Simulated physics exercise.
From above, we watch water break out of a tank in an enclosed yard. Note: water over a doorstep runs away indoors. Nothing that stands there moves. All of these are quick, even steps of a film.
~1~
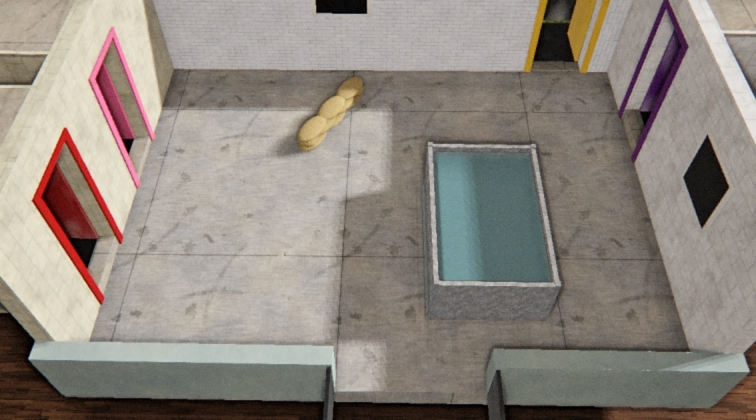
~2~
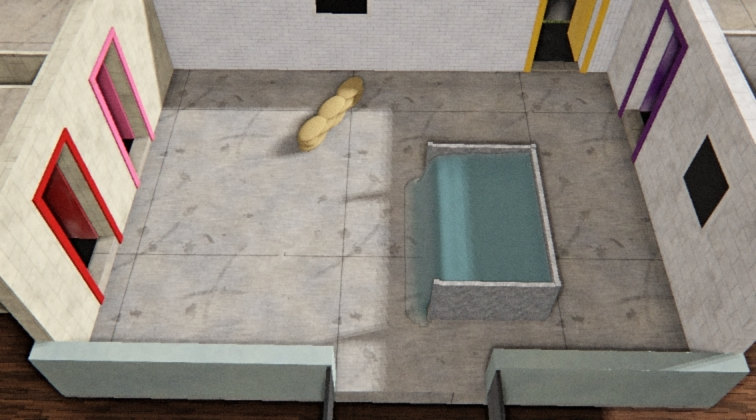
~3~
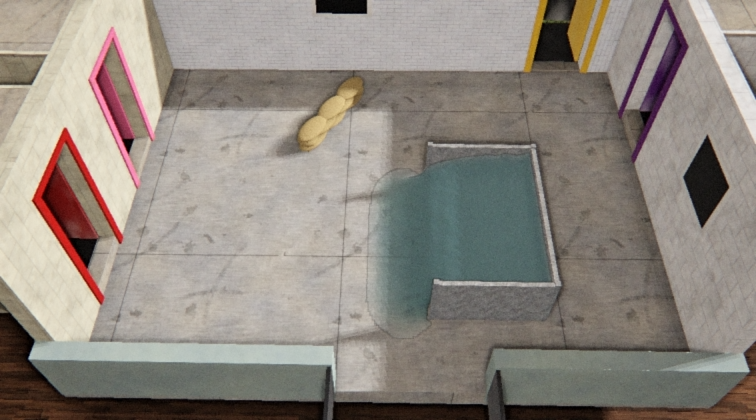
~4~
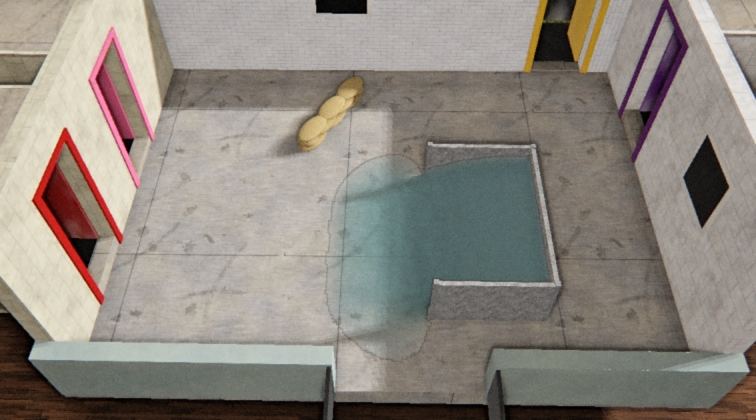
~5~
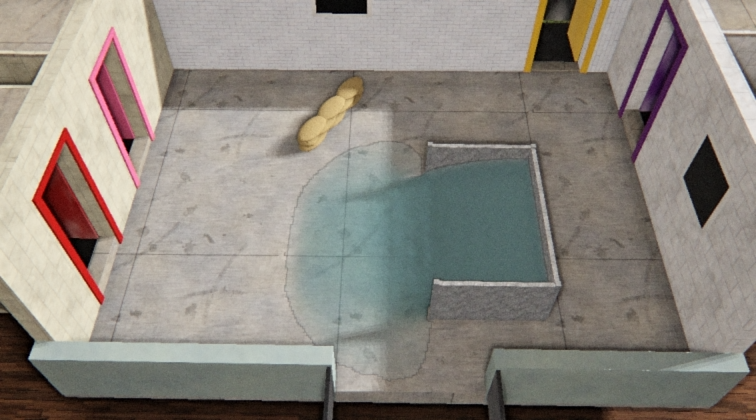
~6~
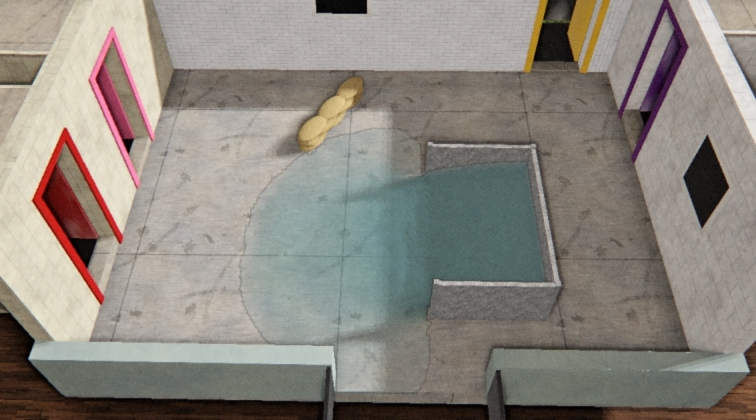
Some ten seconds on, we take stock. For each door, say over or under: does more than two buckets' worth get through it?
Purple door: Under, pink door: Over, yellow door: Under, red door: Over.
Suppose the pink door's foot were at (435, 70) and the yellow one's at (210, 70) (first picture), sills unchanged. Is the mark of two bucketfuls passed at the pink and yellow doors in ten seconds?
Looking at it, pink fails to reach the limit, and yellow tops the limit.
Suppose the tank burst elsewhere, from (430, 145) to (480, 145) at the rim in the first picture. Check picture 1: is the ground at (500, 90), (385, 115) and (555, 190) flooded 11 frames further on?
One by one: Waterlogged; waterlogged; unsoaked.
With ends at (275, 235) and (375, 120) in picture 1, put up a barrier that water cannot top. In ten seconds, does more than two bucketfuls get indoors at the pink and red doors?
The pink door door falls short and the red door door overflows.
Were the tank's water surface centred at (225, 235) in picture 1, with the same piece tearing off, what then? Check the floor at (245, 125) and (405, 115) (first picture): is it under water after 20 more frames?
Point 1: Soaked through; point 2: Not wet.
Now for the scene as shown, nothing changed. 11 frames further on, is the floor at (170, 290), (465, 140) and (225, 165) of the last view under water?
Result, as listed: Wetted / not wetted / wetted.
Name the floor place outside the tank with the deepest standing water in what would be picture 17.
I'd say near (81, 369).
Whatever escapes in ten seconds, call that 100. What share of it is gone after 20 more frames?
Somewhere around 60 per cent, I'd say.
A moment on, water covers 40 % of the floor; the purple door not reached, the pink door wet at the sill, nothing in, the yellow door not reached, the red door under two buckets in.
Next, water covers 45 % of the floor; the purple door not reached, the pink door over two buckets in, the yellow door not reached, the red door over two buckets in.
Then, water covers 55 % of the floor; the purple door not reached, the pink door far over two buckets in, the yellow door not reached, the red door far over two buckets in.
Later, water covers 60 % of the floor; the purple door not reached, the pink door far over two buckets in, the yellow door not reached, the red door far over two buckets in.
In the end, water covers 85 % of the floor; the purple door wet at the sill, nothing in, the pink door far over two buckets in, the yellow door wet at the sill, nothing in, the red door far over two buckets in.
